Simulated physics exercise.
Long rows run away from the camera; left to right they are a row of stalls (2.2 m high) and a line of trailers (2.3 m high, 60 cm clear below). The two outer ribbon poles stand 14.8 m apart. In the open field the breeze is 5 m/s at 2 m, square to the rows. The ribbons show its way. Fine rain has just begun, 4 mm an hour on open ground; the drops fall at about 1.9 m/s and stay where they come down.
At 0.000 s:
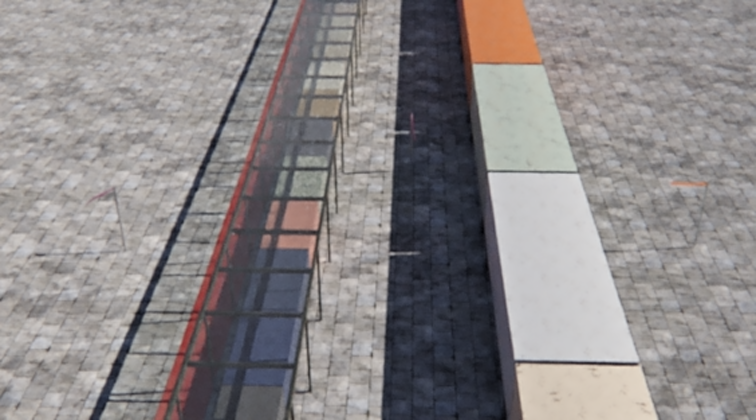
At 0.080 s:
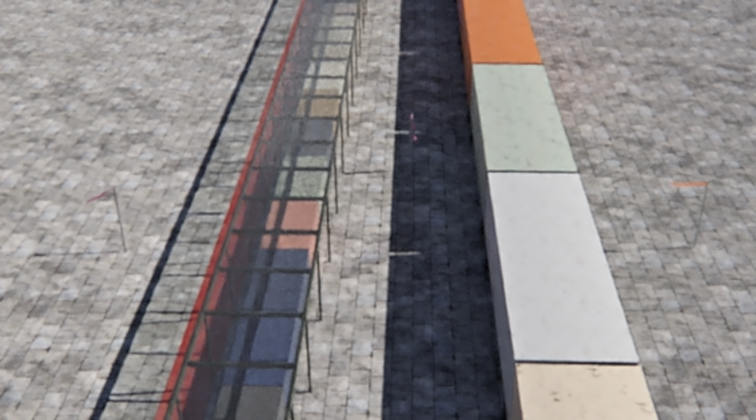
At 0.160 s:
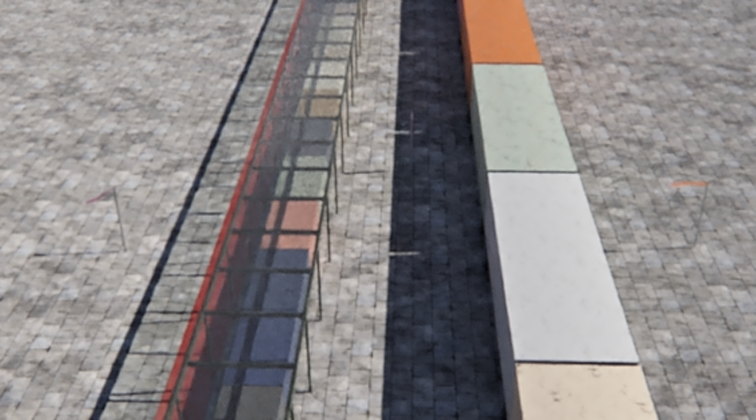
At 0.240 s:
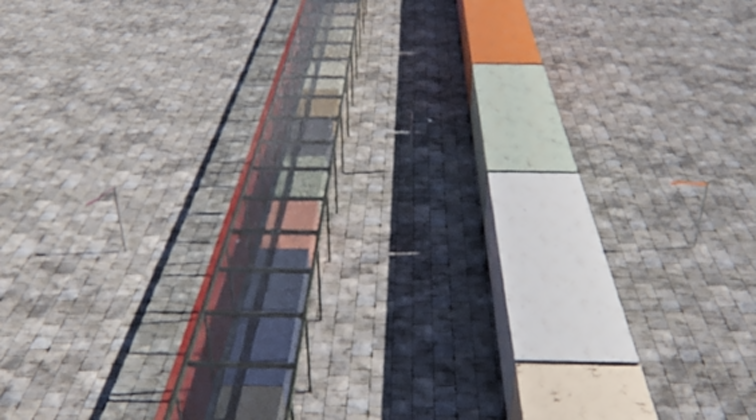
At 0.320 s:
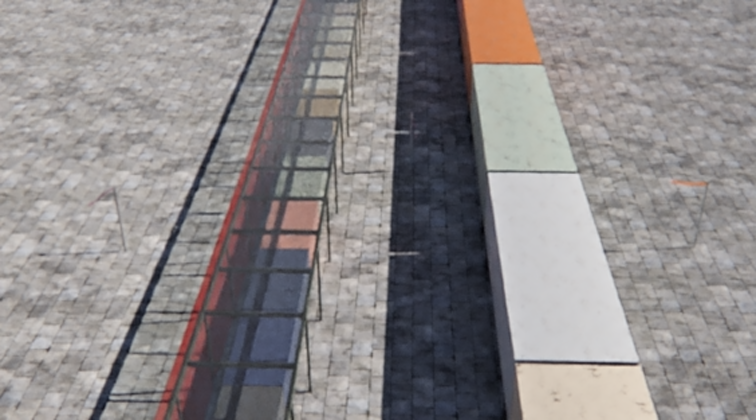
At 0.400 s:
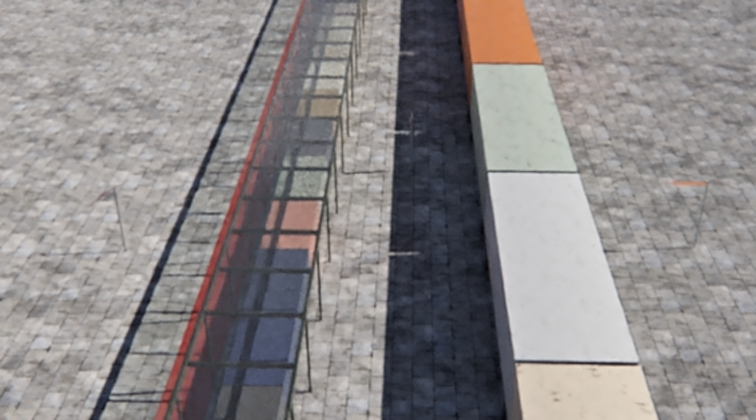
Row of dark-framed stalls and line of coloured trailers standing still on grey paving, thin ribbons on outer poles fluttering slightly leftward.
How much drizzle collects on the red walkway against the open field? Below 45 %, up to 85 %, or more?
The amount there is under 45 % of the open one.
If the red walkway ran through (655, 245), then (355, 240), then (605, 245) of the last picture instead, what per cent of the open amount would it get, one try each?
In turn about 100 %, 70 %, 100 %.
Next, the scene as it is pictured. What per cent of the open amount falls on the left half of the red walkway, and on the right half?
Left about 2 %, right about 0 %.
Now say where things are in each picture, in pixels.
The left ribbon ends at (86, 205), leaning 60 degrees to the left, in the first frame.
The right ribbon ends at (671, 184), leaning 90 degrees to the left and the red one passes (237, 238), in the second frame.
Above the rows the drops slant 75 degrees from upright, towards the left and the top of the row of stalls crosses (297, 140), in the third frame.
The left ribbon ends at (87, 204), leaning 60 degrees to the left and the red one passes (252, 192), in the fourth frame.
The right ribbon ends at (671, 182), leaning 90 degrees to the left and above the rows the drops slant 75 degrees from upright, towards the left, in the fifth frame.
The top of the line of trailers crosses (525, 139), in the sixth frame.
After 10 minutes open ground has 0.7 mm and the red walkway 0.0 mm.
After 30 minutes open ground has 2.0 mm and the red walkway 0.0 mm.
After 60 minutes open ground has 4.0 mm and the red walkway 0.0 mm, so the red walkway has 1 % of the open amount; the left half of it has 2 %, the right half 0 %.
